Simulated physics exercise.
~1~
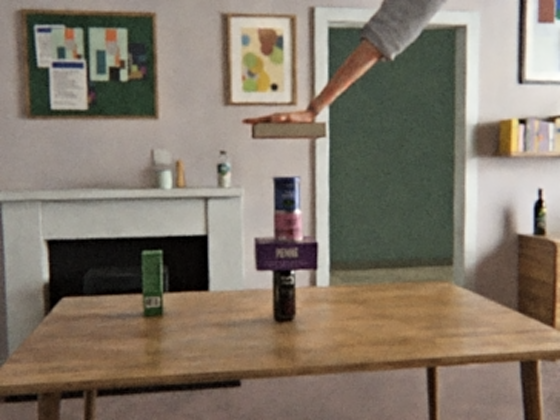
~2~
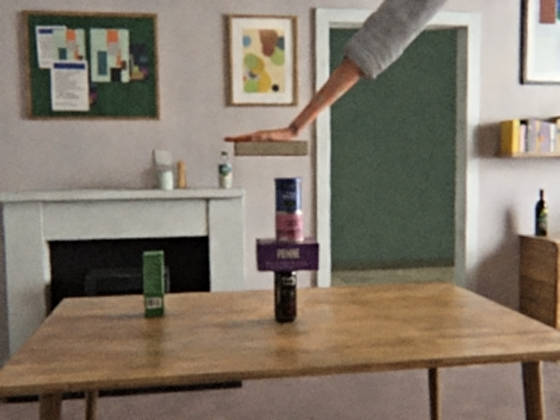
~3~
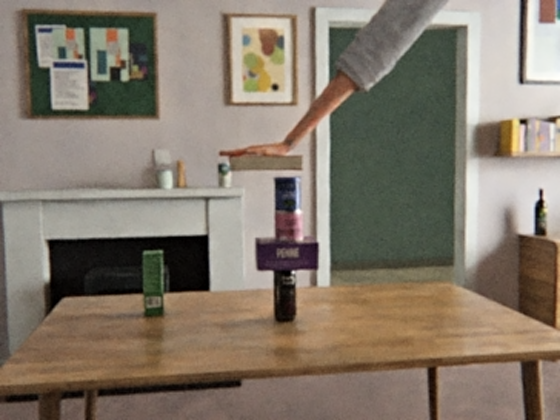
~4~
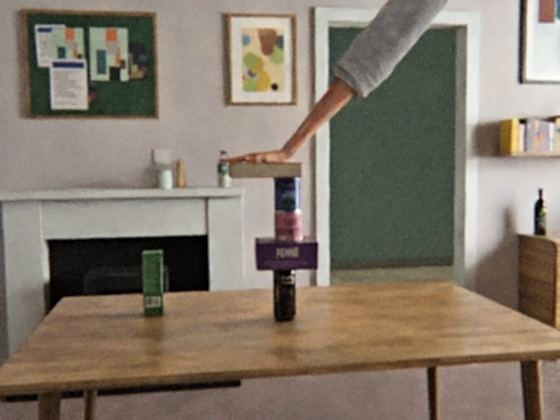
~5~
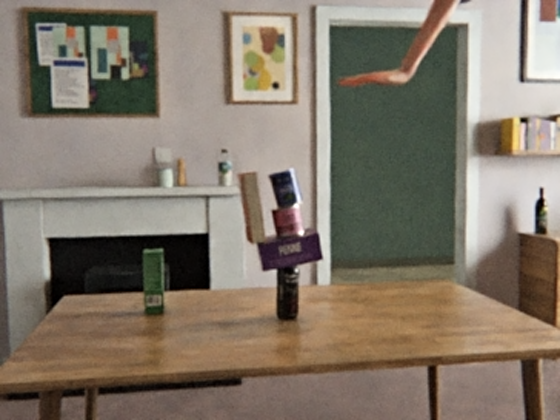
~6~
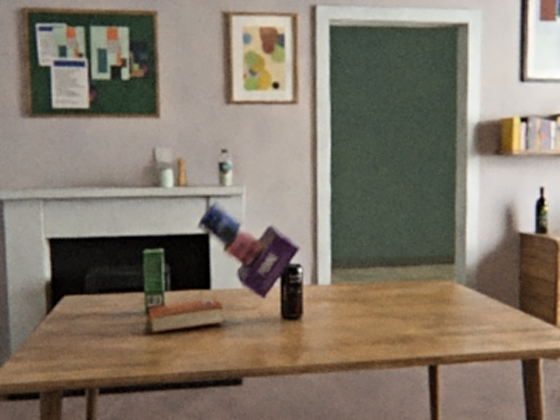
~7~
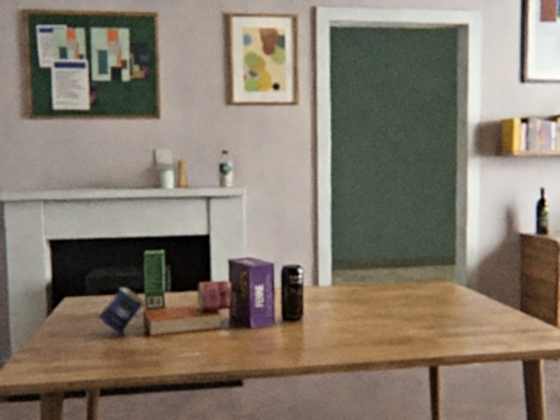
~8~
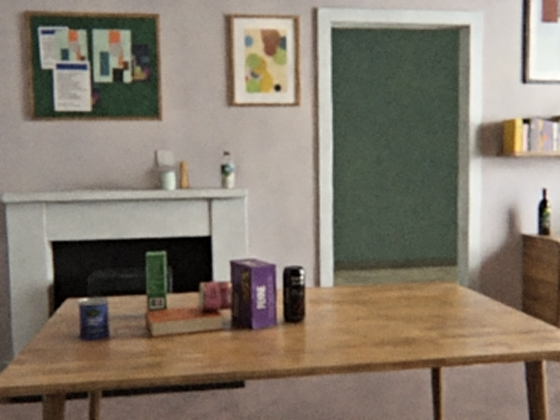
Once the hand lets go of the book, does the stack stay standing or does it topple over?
It topples over. The book tips off the left side, and the two tins and the purple box fall to the table, leaving only the black can upright at the base.
